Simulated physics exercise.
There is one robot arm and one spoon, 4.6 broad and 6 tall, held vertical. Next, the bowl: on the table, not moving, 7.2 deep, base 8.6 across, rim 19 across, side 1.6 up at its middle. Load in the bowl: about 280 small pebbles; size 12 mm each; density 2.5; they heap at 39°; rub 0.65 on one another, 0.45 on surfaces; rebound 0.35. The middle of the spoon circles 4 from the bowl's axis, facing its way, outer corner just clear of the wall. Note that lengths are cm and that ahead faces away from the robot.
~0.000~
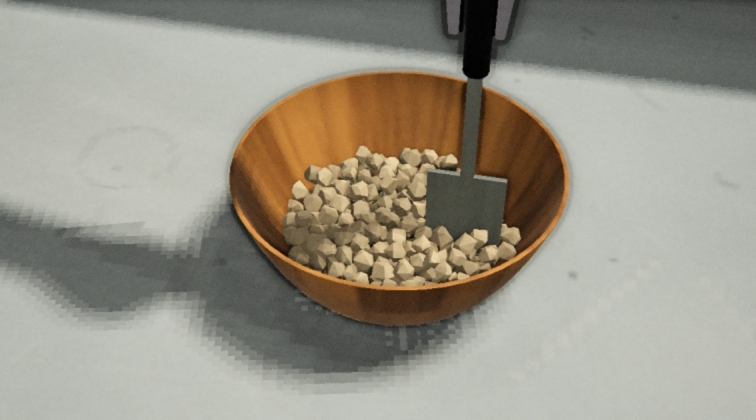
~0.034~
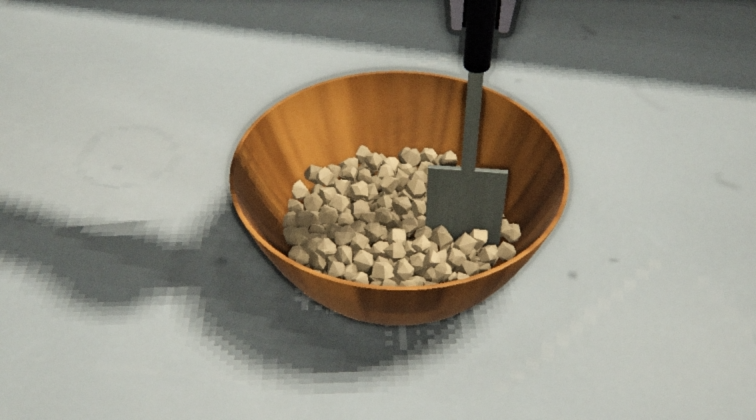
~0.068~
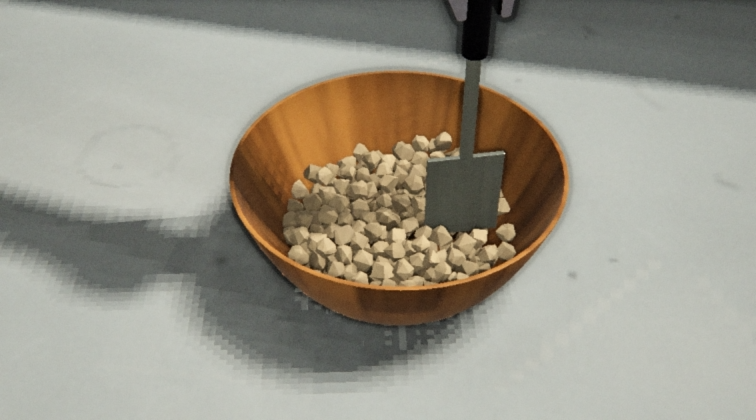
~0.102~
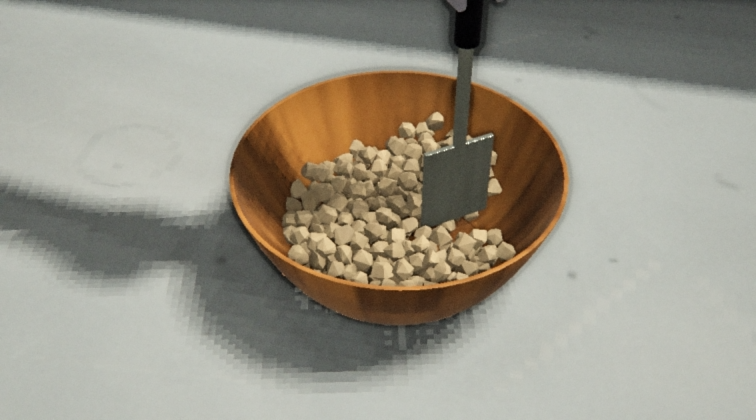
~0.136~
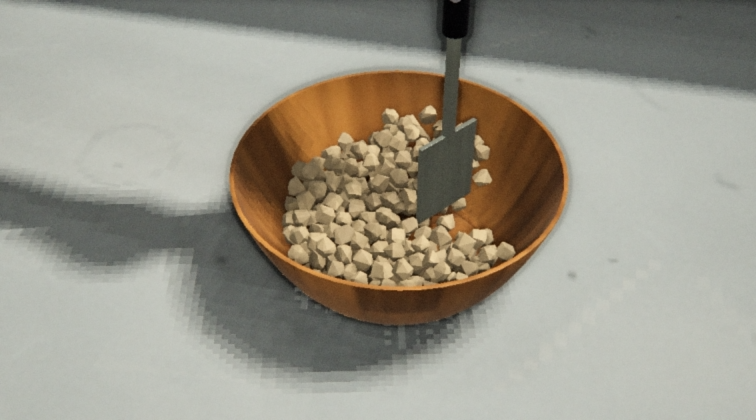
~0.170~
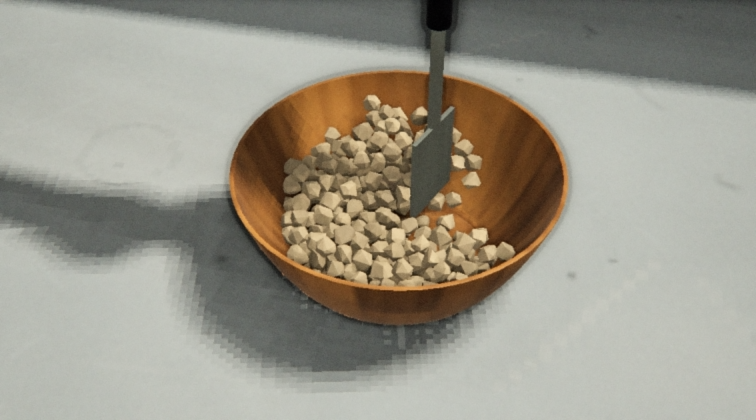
In a wooden bowl, a flat metal blade turns and sweeps back through pale pebbles.
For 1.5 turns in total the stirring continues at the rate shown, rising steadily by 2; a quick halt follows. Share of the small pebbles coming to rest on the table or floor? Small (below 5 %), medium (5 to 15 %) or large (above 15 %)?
It is small.
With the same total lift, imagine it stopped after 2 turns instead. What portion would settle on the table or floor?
That would give some 0 percent.
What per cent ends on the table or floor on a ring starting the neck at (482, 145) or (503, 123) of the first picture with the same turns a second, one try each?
Roughly 5 and 0 per cent.
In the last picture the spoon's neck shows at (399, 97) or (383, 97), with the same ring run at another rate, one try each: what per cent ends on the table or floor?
First try: Around 10 %; second try: Around 10 %.
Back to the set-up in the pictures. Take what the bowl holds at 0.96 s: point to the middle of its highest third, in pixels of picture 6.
Near (424, 147).
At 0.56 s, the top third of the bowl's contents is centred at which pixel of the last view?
Roughly pixel (410, 267).
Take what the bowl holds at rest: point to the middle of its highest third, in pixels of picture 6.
Centre of top third: Approx. (405, 214).
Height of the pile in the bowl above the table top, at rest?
Height: Roughly 6.5 cm.
After 0.56 s, 254° round, highest piece 8 above the table; 273 in the bowl, 1 on the table or floor, 1 in flight or on the tool.
After 0.96 s, 79° round, highest piece 8 above the table; 270 in the bowl, 3 on the table or floor, 2 in flight or on the tool.
After 1.35 s, 180° round, highest piece 6 above the table; 270 in the bowl, 5 on the table or floor.
After 2.05 s, 180° round, highest piece 6 above the table; 270 in the bowl, 5 on the table or floor.
In the end, 270 in the bowl, 5 on the table or floor. That is 2 % on the table or floor.
